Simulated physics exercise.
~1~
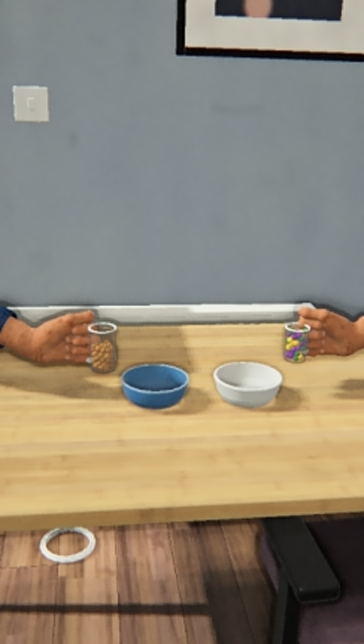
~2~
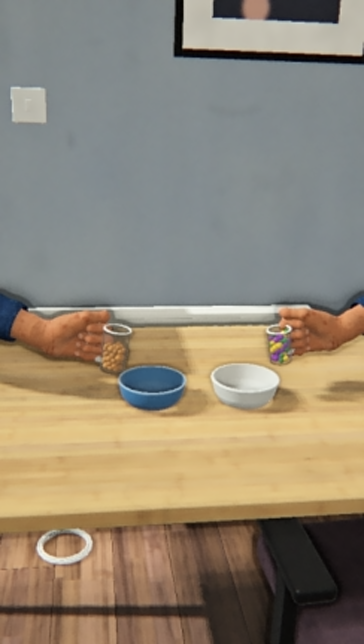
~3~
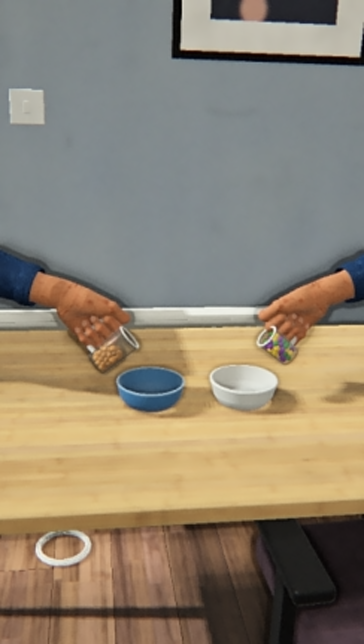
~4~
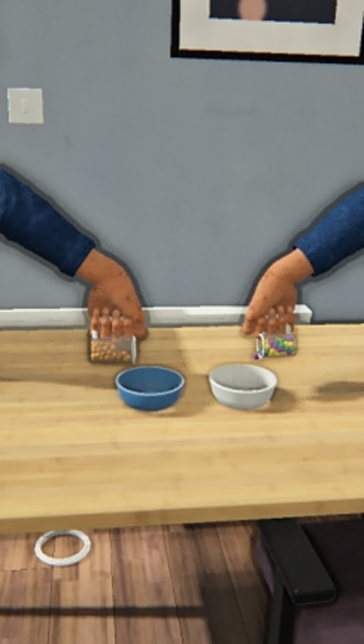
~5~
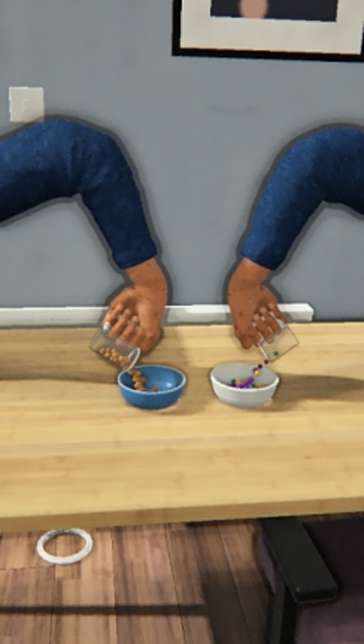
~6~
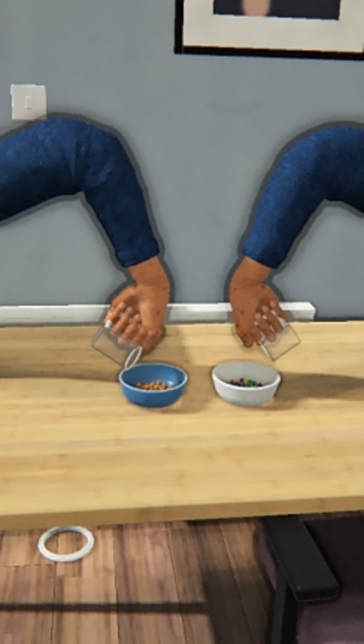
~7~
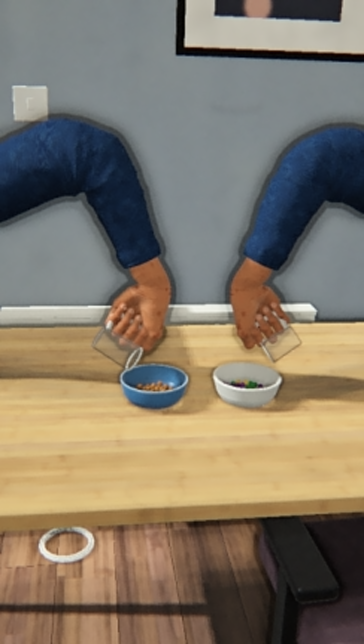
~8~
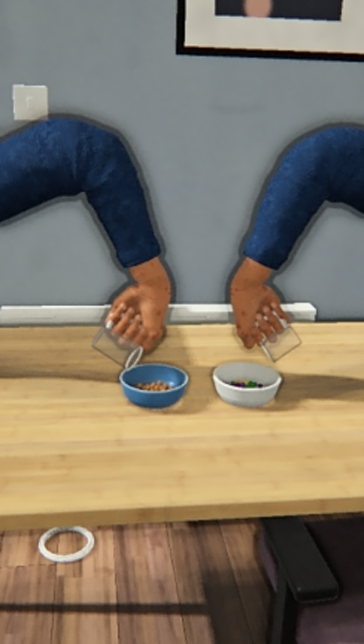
At a wooden table, two blue-sleeved arms tipping small clear cups, pouring orange and multicoloured pieces into blue and white bowls.
